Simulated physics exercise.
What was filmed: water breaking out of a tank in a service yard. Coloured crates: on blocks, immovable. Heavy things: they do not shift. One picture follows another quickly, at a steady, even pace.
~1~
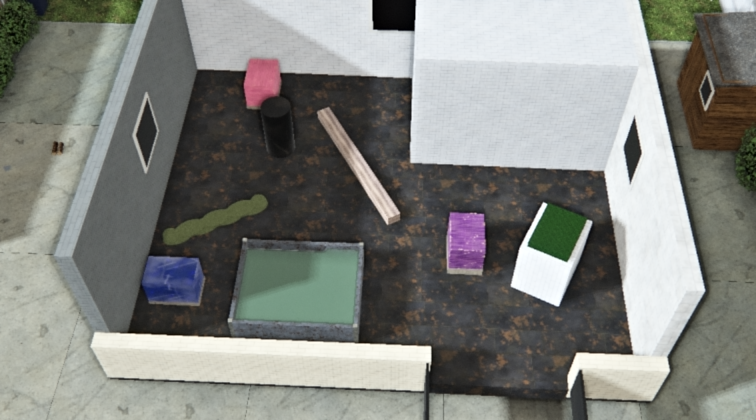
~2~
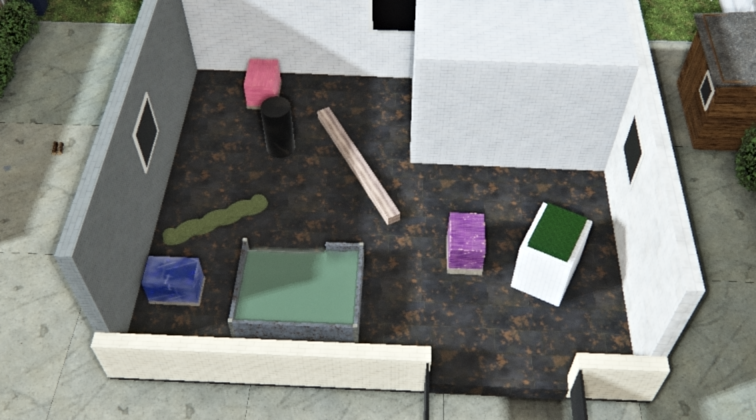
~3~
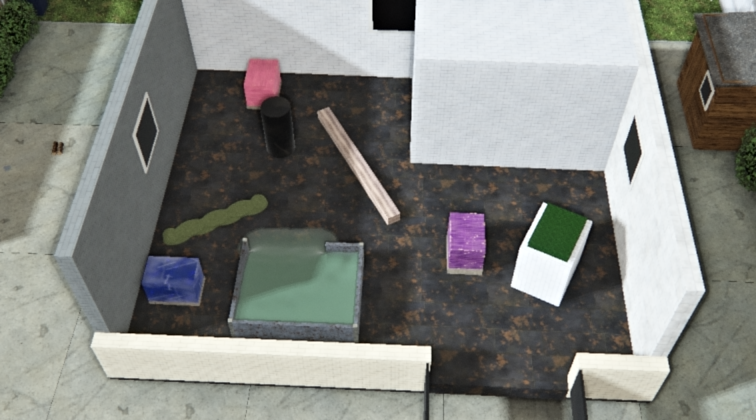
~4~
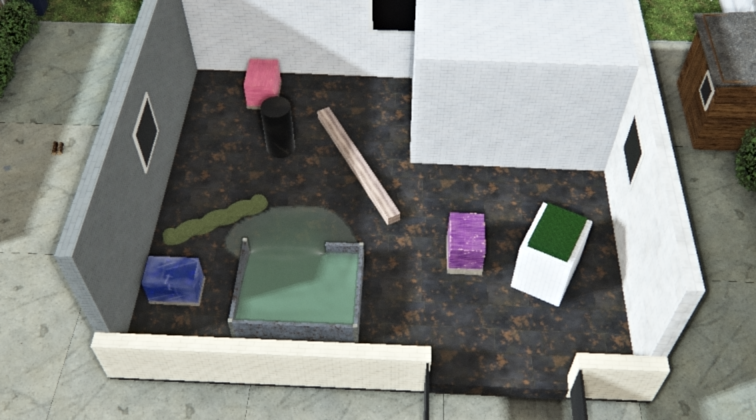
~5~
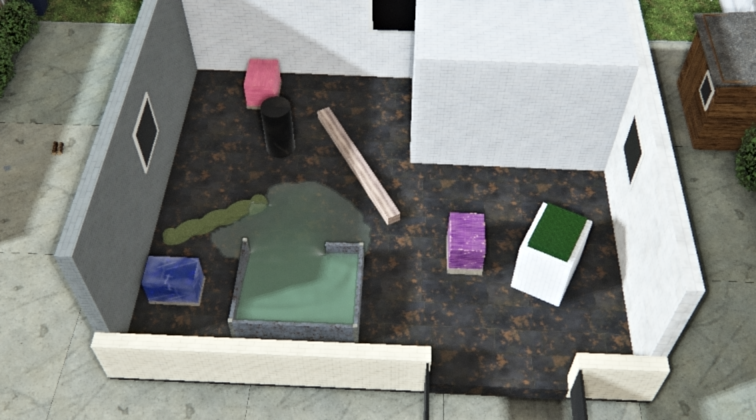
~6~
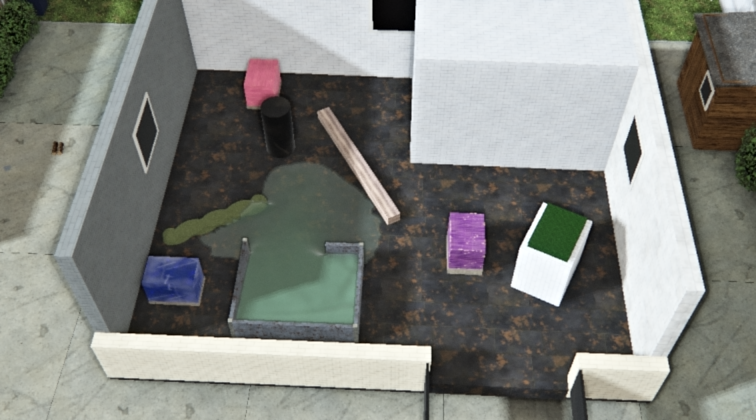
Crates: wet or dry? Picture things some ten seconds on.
Blue crate, wet; purple crate, dry; pink crate, wet.
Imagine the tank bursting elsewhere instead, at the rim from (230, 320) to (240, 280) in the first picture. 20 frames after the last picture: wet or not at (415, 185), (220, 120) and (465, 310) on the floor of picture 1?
First spot unwetted, second drenched, third unwetted.
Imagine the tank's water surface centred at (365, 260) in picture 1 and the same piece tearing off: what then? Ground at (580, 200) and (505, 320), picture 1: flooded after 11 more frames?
Untouched, then untouched.
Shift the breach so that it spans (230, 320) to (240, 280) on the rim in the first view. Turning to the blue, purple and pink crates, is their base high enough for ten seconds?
Then the blue crate gets flooded, the purple crate is untouched and the pink crate is untouched.
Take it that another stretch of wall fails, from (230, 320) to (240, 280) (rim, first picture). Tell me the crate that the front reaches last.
It's the one in purple.
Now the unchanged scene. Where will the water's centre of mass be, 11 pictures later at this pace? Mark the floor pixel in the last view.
It is around (291, 226).
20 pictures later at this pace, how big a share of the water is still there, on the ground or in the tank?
About 100 per cent.
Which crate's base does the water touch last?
I'd name the purple crate.
A moment on, water covers 15 % of the floor; the blue crate not reached, the purple crate not reached, the pink crate not reached.
Next, water covers 30 % of the floor; the blue crate water round its plinth, the purple crate not reached, the pink crate water round its plinth.
Then, water covers 40 % of the floor; the blue crate water round its plinth, the purple crate water round its plinth, the pink crate water round its plinth.
Later, water covers 60 % of the floor; the blue crate water round its plinth, the purple crate water round its plinth, the pink crate water round its plinth.
In the end, water covers 75 % of the floor; the blue crate was topped, the purple crate stayed above the water, the pink crate was topped.
